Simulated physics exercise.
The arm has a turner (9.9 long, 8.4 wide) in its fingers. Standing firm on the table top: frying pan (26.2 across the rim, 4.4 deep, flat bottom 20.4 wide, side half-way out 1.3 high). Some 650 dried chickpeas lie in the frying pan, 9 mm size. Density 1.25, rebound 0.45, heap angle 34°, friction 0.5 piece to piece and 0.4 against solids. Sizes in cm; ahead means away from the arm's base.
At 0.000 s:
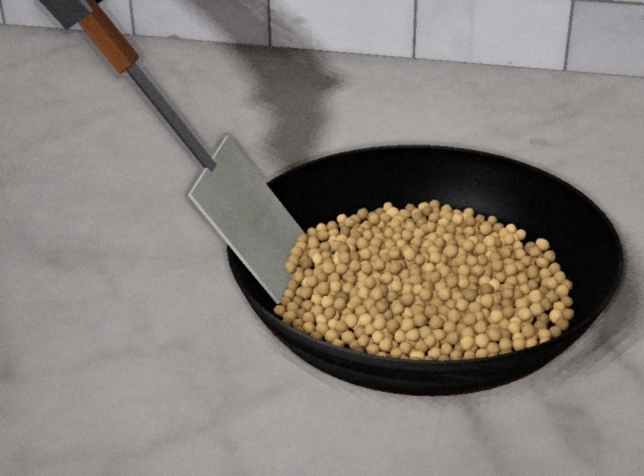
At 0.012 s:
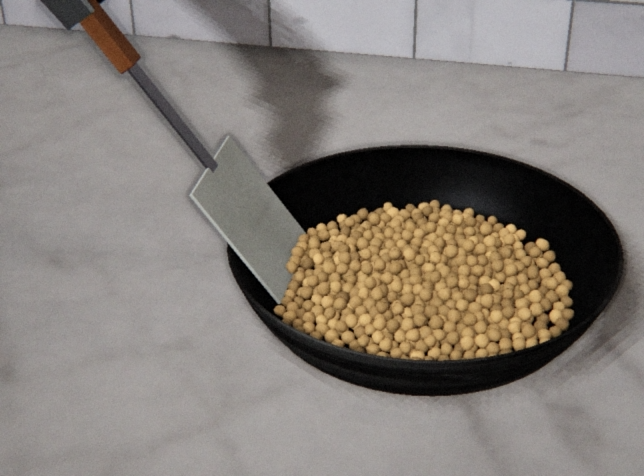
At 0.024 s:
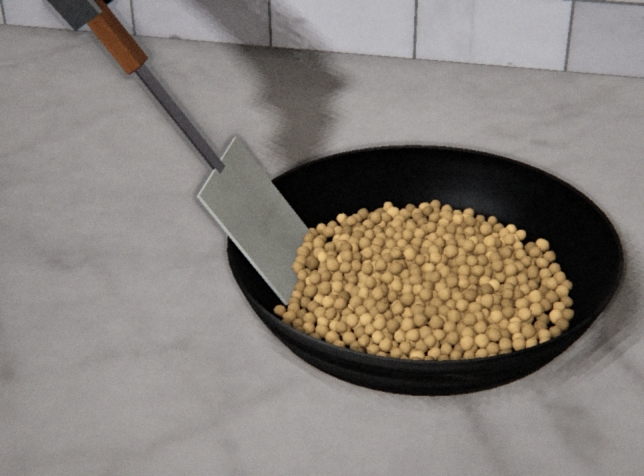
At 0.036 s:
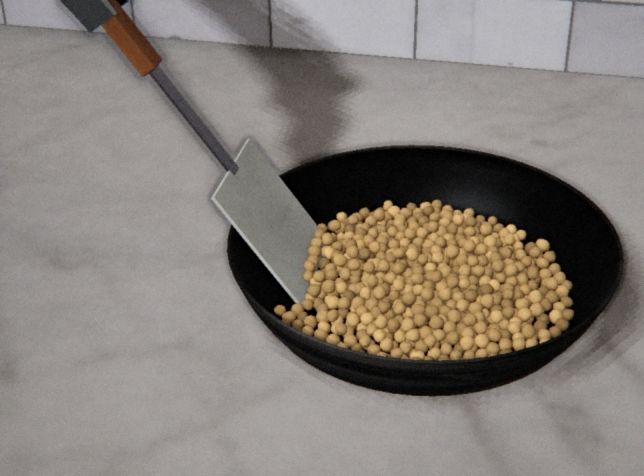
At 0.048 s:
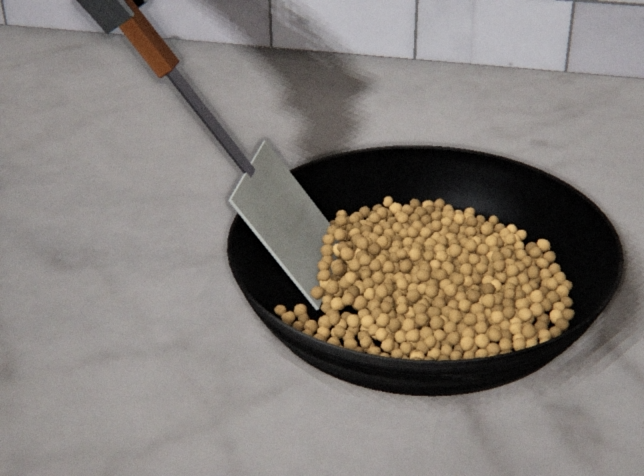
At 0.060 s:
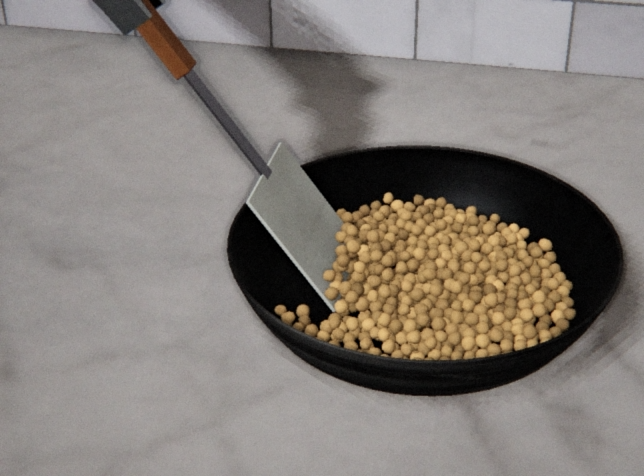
On a grey marbled countertop, a turner with a brown-banded handle rests its flat blade at the left side of a black frying pan of chickpeas, then slides a short way right, pushing nearby chickpeas and leaving a few behind.
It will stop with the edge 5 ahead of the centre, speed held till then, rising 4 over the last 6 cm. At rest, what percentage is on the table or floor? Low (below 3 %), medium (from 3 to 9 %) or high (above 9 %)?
Share on the table or floor: Medium (from 3 to 9 %).
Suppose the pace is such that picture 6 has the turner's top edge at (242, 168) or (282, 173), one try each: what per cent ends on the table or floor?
Some 0 and 10 per cent.
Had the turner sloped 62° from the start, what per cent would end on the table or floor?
Then about 5 per cent.
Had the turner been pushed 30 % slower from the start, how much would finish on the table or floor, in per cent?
In that case some 0 per cent.
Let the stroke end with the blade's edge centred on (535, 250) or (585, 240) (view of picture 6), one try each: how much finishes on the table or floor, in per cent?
Some 10 and 20 per cent.
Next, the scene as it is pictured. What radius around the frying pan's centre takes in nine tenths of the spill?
Some 60 cm.
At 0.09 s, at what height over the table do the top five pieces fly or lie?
Roughly 5 cm.
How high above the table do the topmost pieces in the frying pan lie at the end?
About 4.0 cm.
After 0.09 s, sloping 54°, highest piece 6 above the table; 652 in the frying pan.
After 0.13 s, sloping 54°, highest piece 7 above the table; 652 in the frying pan.
After 0.34 s, sloping 54°, highest piece 4 above the table; 614 in the frying pan, 37 on the table or floor, 1 on the blade or in flight.
After 1.39 s, sloping 54°, highest piece 4 above the table; 614 in the frying pan, 38 on the table or floor.
At rest, 614 in the frying pan, 38 on the table or floor. That is 6 % on the table or floor.
